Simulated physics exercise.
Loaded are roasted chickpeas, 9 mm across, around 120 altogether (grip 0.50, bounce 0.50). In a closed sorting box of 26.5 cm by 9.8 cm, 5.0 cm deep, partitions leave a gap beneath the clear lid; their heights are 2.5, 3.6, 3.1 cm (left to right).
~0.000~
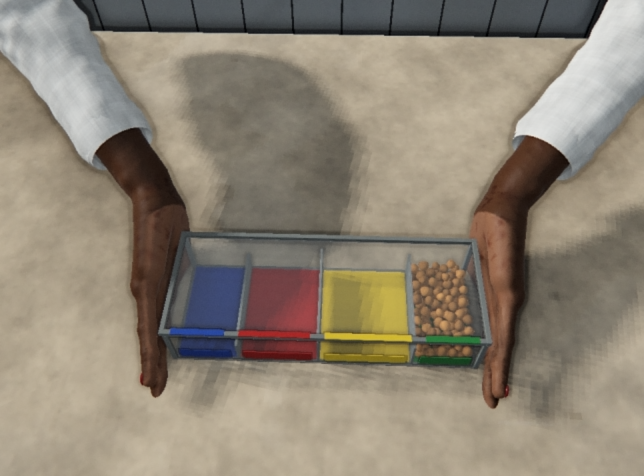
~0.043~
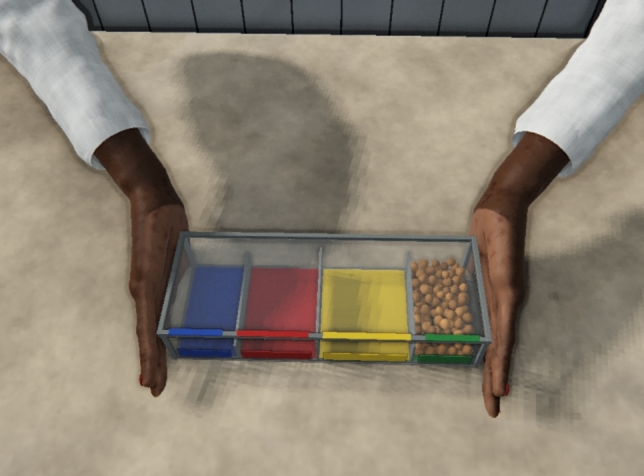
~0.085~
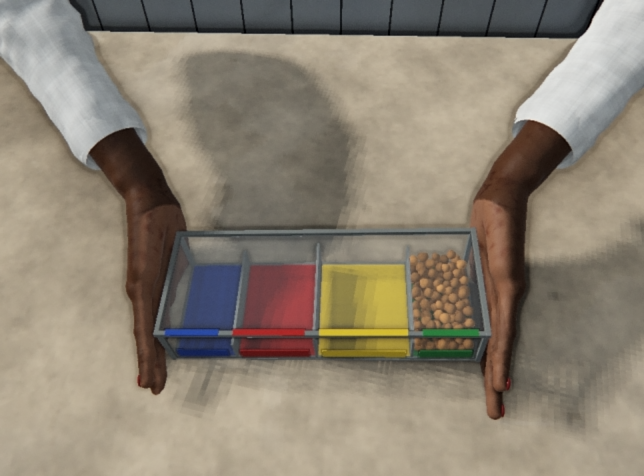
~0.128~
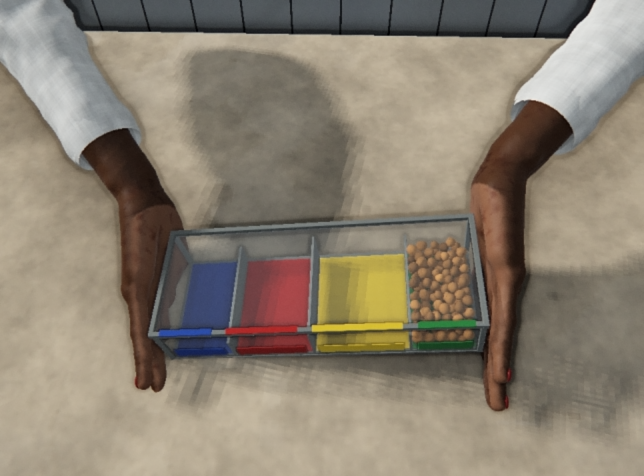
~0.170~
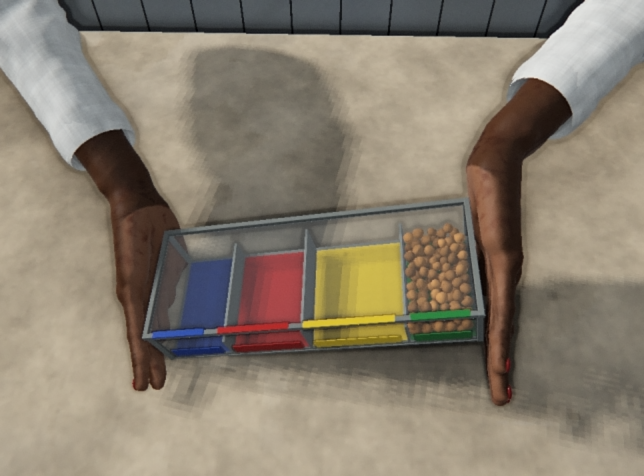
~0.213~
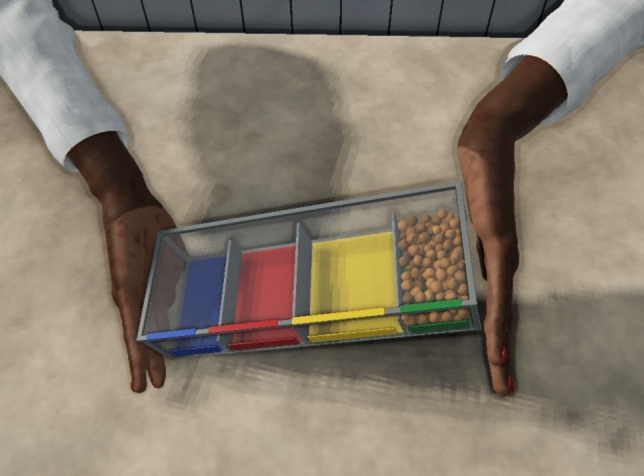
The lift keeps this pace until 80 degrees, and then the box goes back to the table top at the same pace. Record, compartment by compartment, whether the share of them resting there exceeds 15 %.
Red: Does not exceed; blue: Does not exceed; green: Exceeds; yellow: Exceeds.
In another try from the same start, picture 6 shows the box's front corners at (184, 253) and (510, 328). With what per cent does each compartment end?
Per cent at the end: Red 0; blue 0; green 100; yellow 0.
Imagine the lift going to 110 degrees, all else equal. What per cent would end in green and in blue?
Then the green compartment would keep 50 per cent and the blue one 30 per cent.
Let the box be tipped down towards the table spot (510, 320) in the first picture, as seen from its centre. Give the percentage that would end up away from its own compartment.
My guess is roughly 0 percent.
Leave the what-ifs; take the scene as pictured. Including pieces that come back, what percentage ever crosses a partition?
35 per cent or so.
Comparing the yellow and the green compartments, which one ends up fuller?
The green one.
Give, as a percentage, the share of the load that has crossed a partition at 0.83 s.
15 percent.
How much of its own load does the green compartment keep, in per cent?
Around 60 percent stays put.
Then, at 0.83 s, tilt 79 degrees; green 85 %, yellow 15 %.
After 1.23 s, tilt 34 degrees; red 5 %, blue 5 %, green 65 %, yellow 25 %.
After 1.73 s, tilt 0 degrees; red 5 %, blue 5 %, green 65 %, yellow 25 %.
By 2.2 s all is still; red 5 %, blue 5 %, green 65 %, yellow 25 %.
